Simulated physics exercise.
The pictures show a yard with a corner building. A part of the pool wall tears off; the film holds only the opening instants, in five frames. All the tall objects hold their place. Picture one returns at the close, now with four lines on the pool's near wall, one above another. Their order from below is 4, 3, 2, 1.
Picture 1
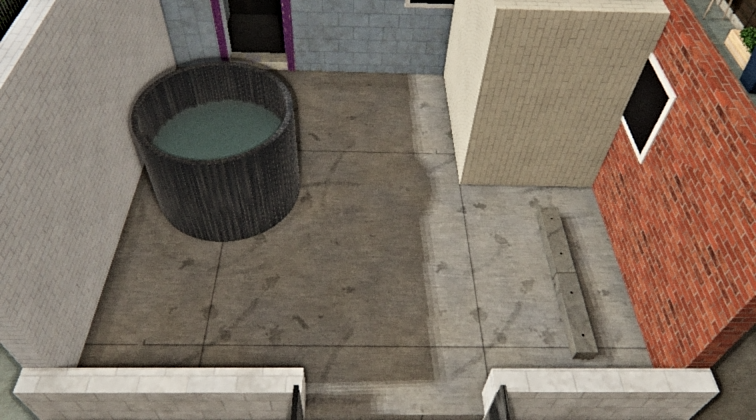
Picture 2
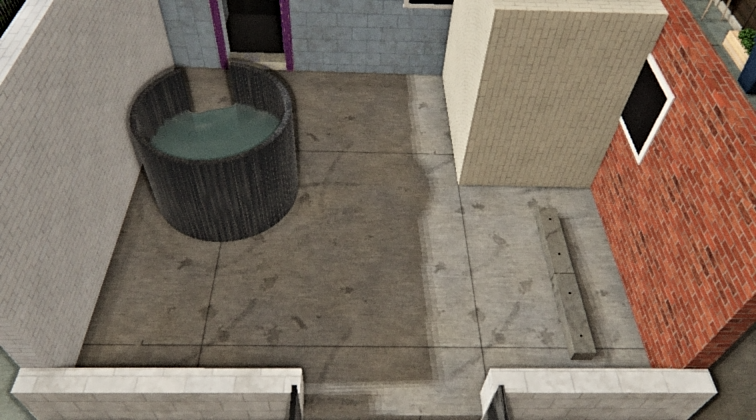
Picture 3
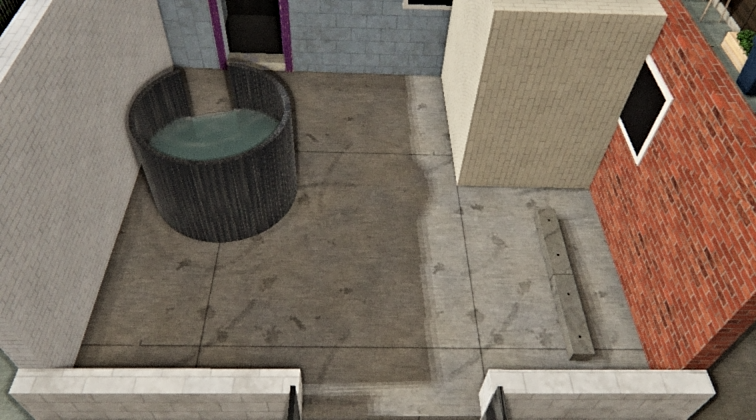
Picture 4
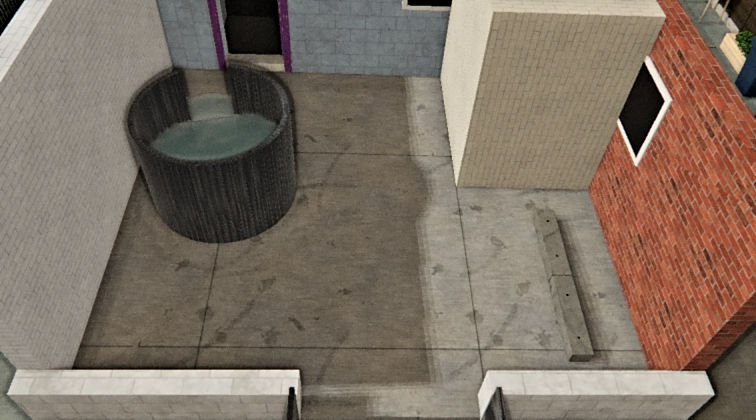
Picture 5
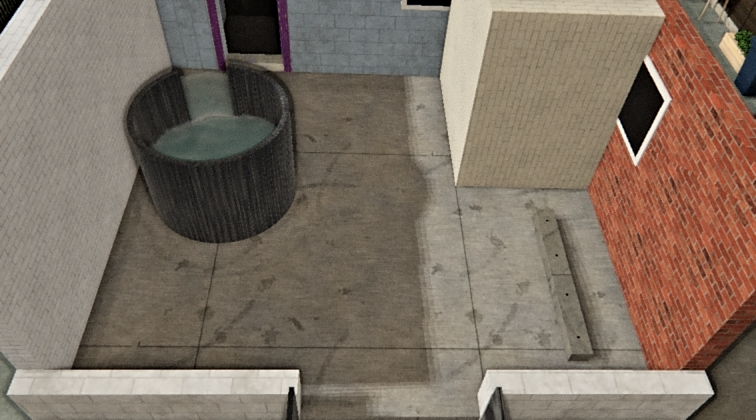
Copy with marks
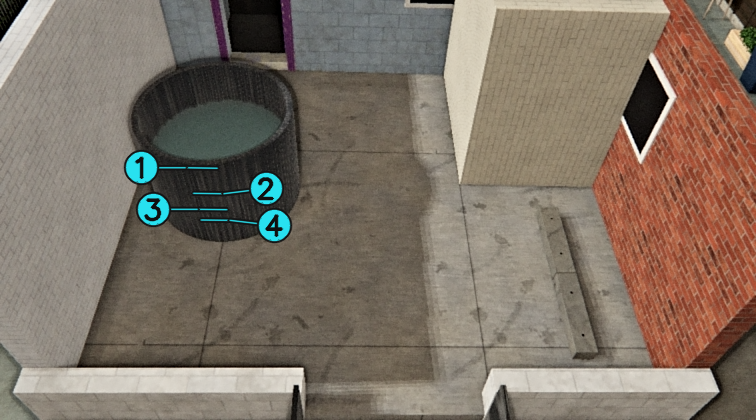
Walled concrete yard with a round dark pool, a gap opening in its far side and water flowing out through it.
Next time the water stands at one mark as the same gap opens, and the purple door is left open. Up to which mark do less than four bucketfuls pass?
Take 4.
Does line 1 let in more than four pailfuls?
Yes, that goes wrong.
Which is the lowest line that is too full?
Here it is line 3.
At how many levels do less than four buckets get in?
One.
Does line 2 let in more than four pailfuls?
Yes, it does.
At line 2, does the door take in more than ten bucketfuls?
Yes, it does.
In cyan, 1 at (201, 167); 2 at (208, 193); 3 at (212, 209); 4 at (215, 220); from the bottom up 4, 3, 2, 1.
For line 1, dozens of bucketfuls pour in.
For line 2, dozens of bucketfuls pour in.
For line 3, about 10 bucketfuls get in.
For line 4, a bucket or two gets in.
